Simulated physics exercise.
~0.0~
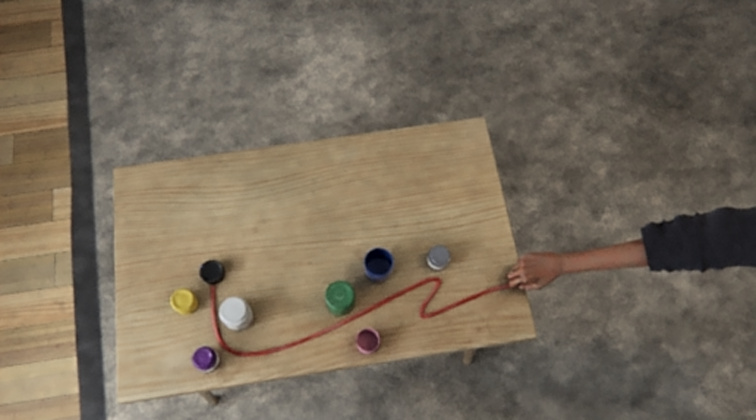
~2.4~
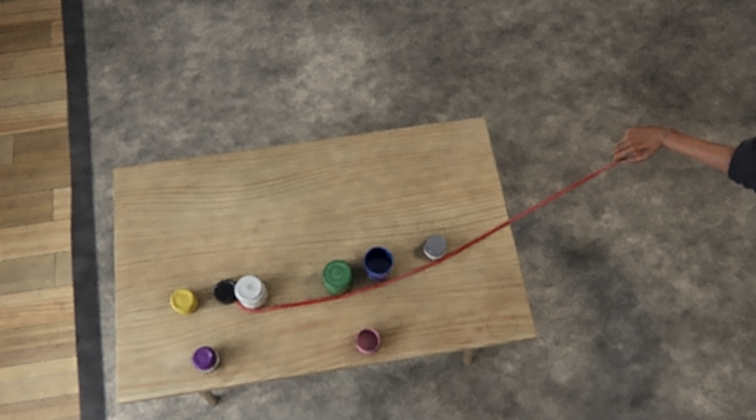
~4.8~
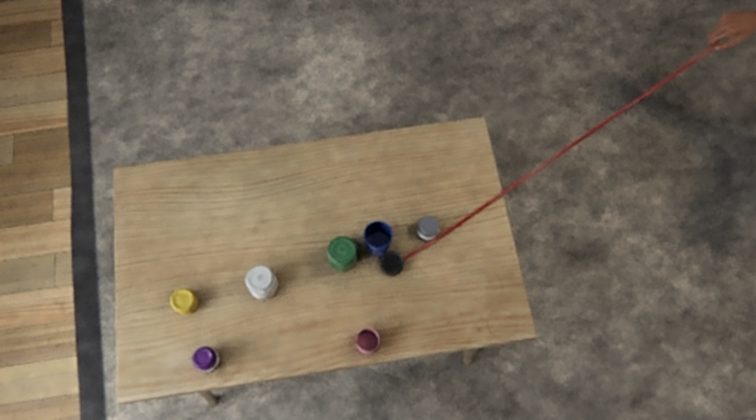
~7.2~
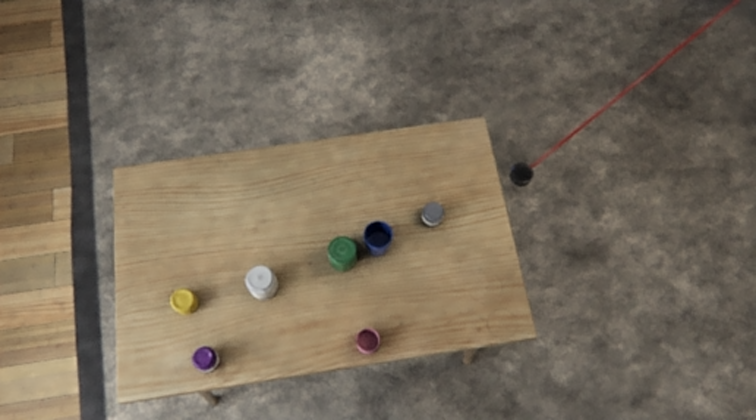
A hand pulled a red cord to the right across a wooden table, dragging a small black reel past scattered jars and cups, nudging the white, green, blue and grey ones, until the reel came off the table's right edge.
